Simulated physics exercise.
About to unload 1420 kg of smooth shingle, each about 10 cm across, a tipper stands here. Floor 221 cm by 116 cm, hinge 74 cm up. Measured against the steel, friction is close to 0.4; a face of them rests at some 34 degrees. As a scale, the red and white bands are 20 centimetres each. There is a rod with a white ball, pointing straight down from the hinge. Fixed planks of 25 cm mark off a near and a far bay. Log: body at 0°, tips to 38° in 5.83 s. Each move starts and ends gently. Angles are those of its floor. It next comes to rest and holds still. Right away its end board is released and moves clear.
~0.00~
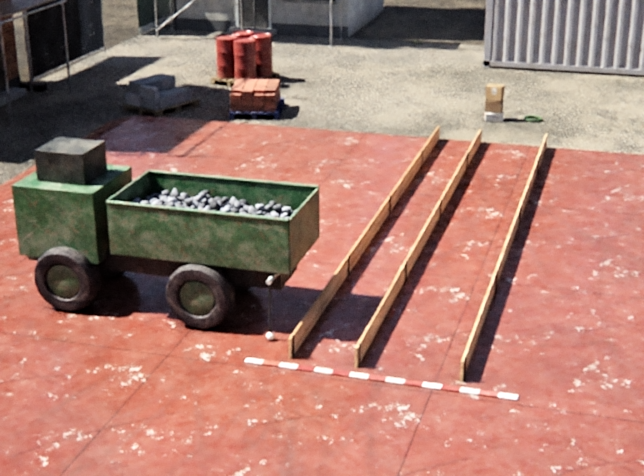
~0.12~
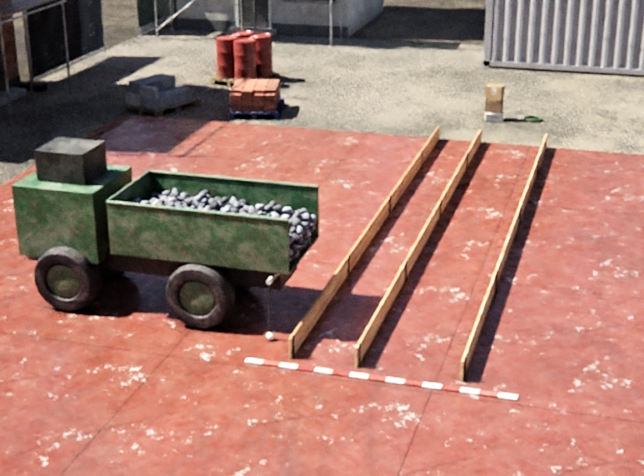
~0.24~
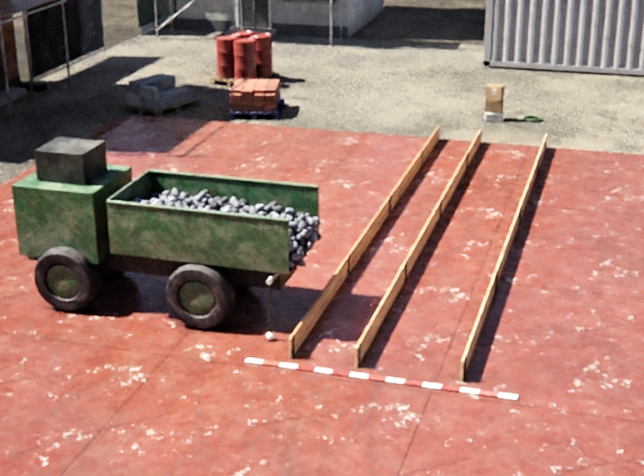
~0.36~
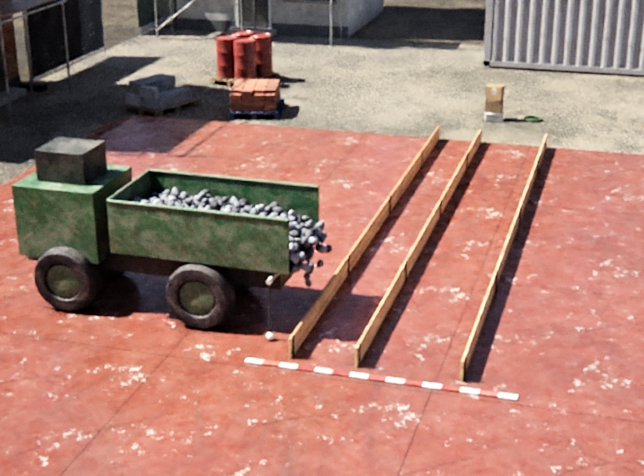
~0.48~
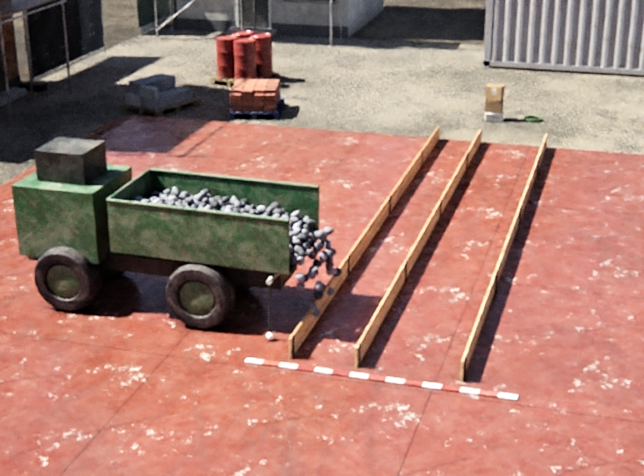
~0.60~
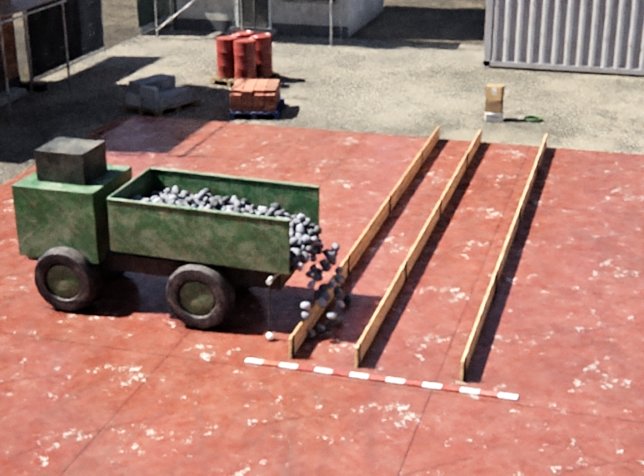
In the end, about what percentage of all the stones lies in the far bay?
About 20 out of 100.
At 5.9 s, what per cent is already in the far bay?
Something like 20 in a hundred.
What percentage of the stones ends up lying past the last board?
Around 0 percent of the load.
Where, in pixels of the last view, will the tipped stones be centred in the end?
In the last view, about (351, 315).
After 4.4 s the floor is at 32°; 19 % in the body, 4 % short of the bays, 70 % in the near bay, 6 % in the far bay; the foremost stones are at (425, 332).
After 5.9 s the floor is at 38°; 0 % in the body, 11 % short of the bays, 69 % in the near bay, 20 % in the far bay; the foremost stones are at (455, 358).
After 6.3 s the floor is at 38°; 0 % in the body, 11 % short of the bays, 69 % in the near bay, 20 % in the far bay; the foremost stones are at (455, 358).
After 9.3 s the floor is at 38°; 0 % in the body, 11 % short of the bays, 69 % in the near bay, 20 % in the far bay; the foremost stones are at (455, 358).
